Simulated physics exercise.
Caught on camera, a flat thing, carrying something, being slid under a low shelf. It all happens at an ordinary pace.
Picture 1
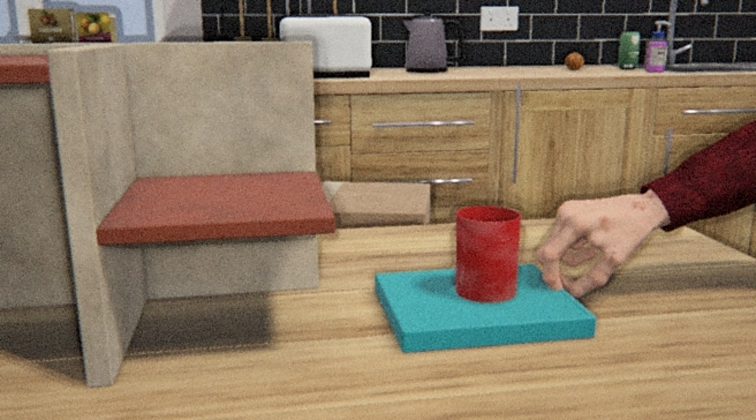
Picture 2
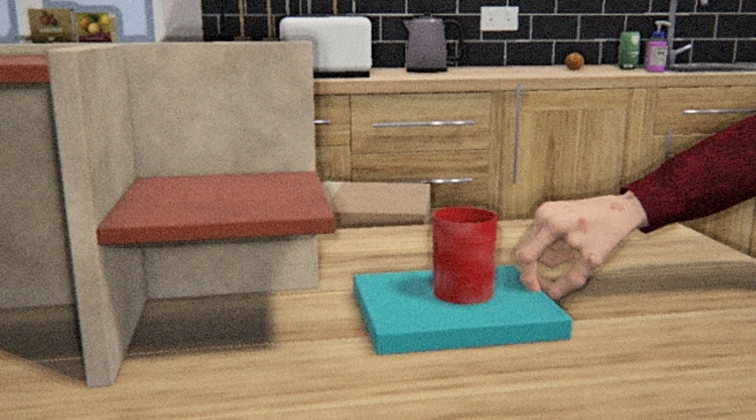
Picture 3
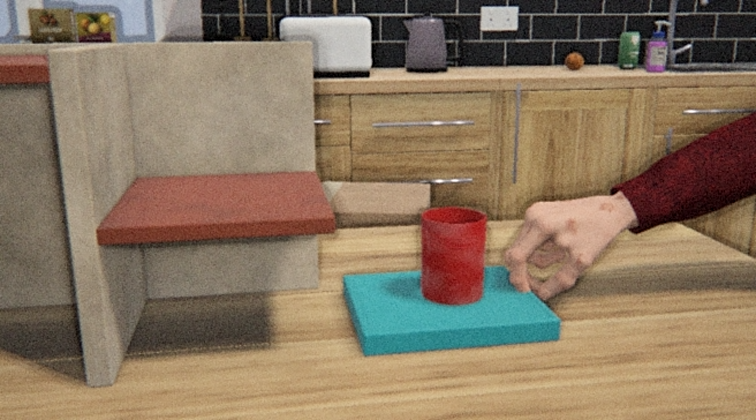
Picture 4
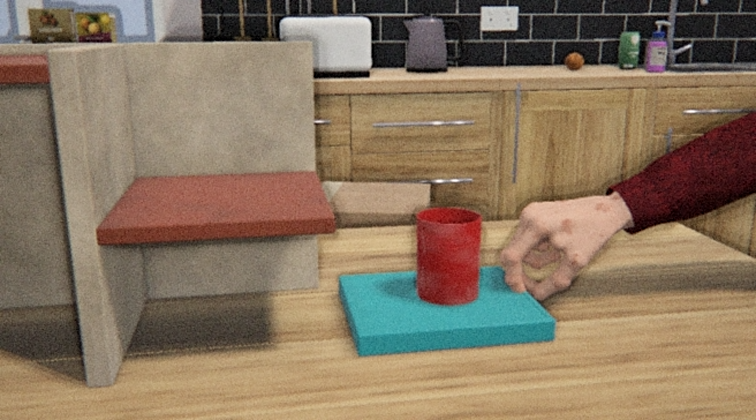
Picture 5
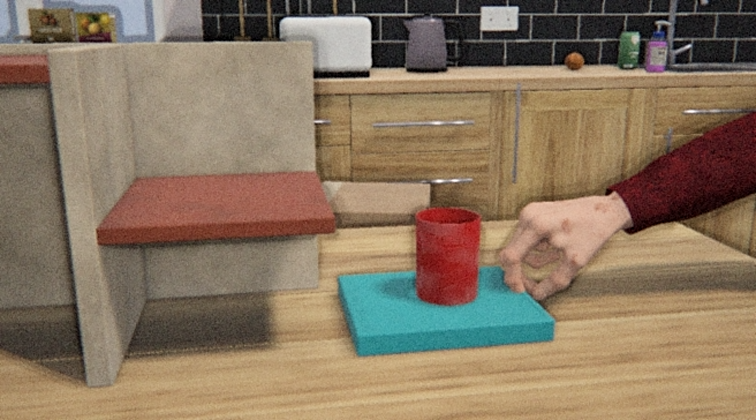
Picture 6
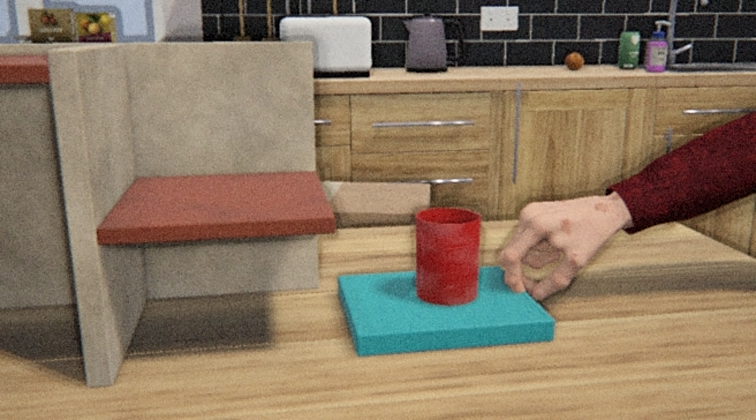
In a kitchen, a wooden tabletop is seen from just above its surface, with wooden cabinets, a toaster and black tiles behind. A low reddish shelf between grey panels stands at left, and a red beaker sits upright on a turquoise tray near the middle. A hand in a dark red sleeve slides the tray and beaker a short way left, slowing until they barely move, while the camera stays still.
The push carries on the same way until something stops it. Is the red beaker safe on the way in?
Here the red beaker clears the shelf.
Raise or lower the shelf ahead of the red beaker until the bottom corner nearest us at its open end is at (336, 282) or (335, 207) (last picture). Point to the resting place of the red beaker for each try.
Resting at (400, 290) and (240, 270).
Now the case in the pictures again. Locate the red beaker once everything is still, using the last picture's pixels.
Around (241, 269).
Then, 0.96 s past the last view, red beaker riding along near (365, 262).
Finally, the red beaker rides in untouched, near (242, 269).
